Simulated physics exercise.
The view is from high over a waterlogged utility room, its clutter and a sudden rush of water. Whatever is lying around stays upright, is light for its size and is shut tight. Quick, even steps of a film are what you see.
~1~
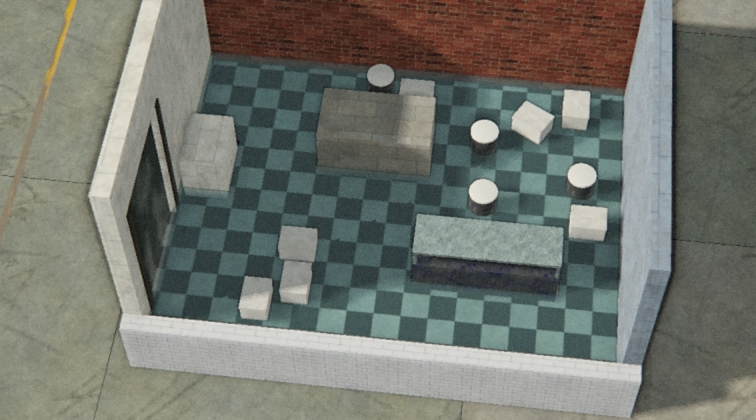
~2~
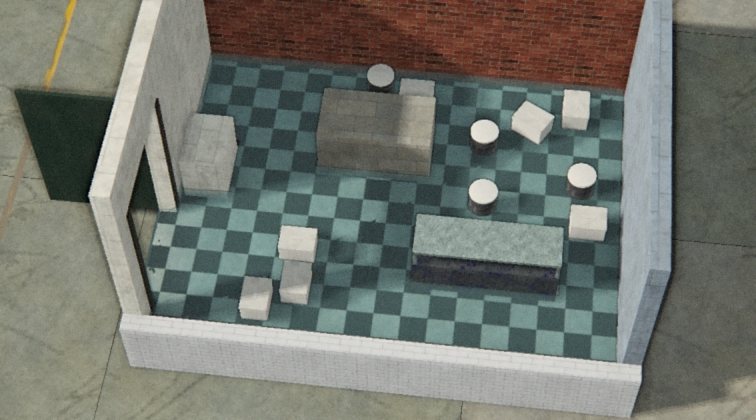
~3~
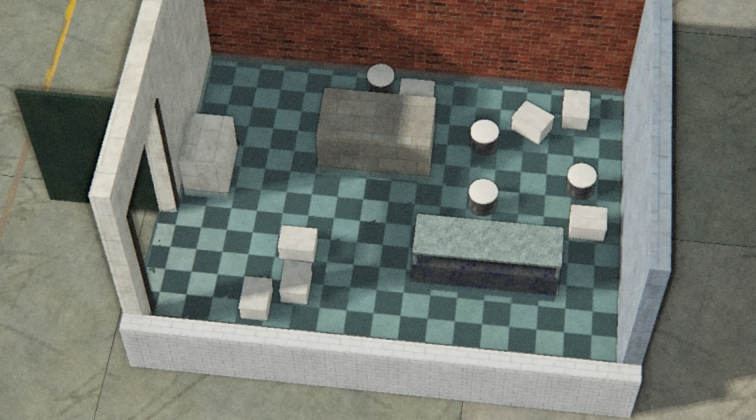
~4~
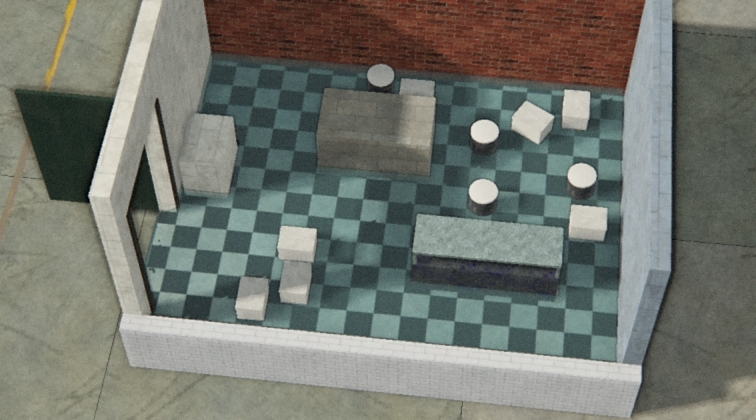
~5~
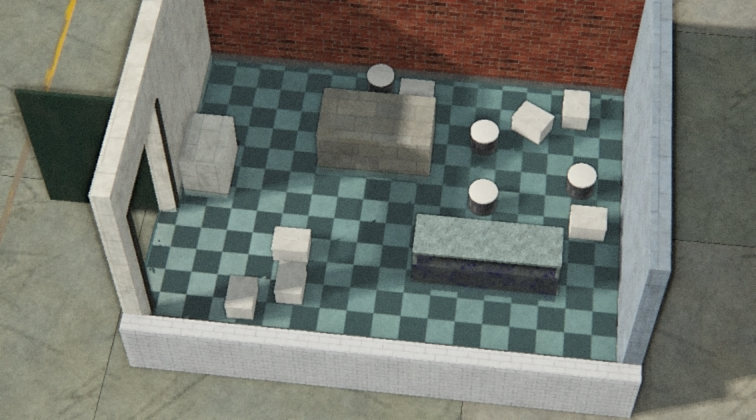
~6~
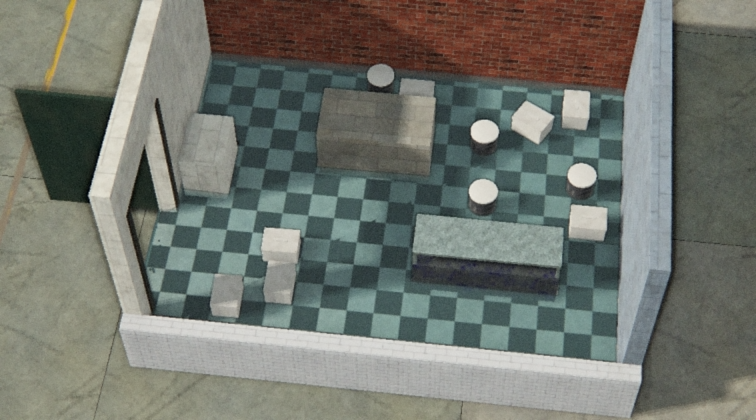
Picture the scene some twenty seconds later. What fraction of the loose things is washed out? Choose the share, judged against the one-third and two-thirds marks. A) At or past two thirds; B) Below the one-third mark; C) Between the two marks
Between the two marks (C).
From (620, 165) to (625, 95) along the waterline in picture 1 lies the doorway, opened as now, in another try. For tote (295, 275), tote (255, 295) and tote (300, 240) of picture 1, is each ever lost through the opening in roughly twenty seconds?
In sequence - stays put, stays put, stays put.
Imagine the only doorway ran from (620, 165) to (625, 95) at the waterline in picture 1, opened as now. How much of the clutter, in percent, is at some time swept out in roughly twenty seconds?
70 %.
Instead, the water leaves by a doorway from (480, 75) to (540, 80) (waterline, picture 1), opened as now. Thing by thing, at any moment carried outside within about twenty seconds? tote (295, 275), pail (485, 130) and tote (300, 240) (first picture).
In order: Remains, escapes, remains.
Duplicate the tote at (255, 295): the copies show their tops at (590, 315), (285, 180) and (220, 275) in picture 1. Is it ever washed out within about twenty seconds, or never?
The first does not leave, the second leaves, and the third leaves.
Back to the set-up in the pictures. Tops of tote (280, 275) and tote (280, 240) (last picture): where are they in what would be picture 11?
Expect them at roughly (205, 280) and roughly (204, 253).
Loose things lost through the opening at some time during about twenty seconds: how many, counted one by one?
I make it 4 in total.
A moment on, 1 of 11 are out; 10 afloat.
Next, 3 of 11 are out; 8 afloat.
Later, 4 of 11 are out; 7 afloat.
In the end, 4 of 11 are out; 7 afloat.
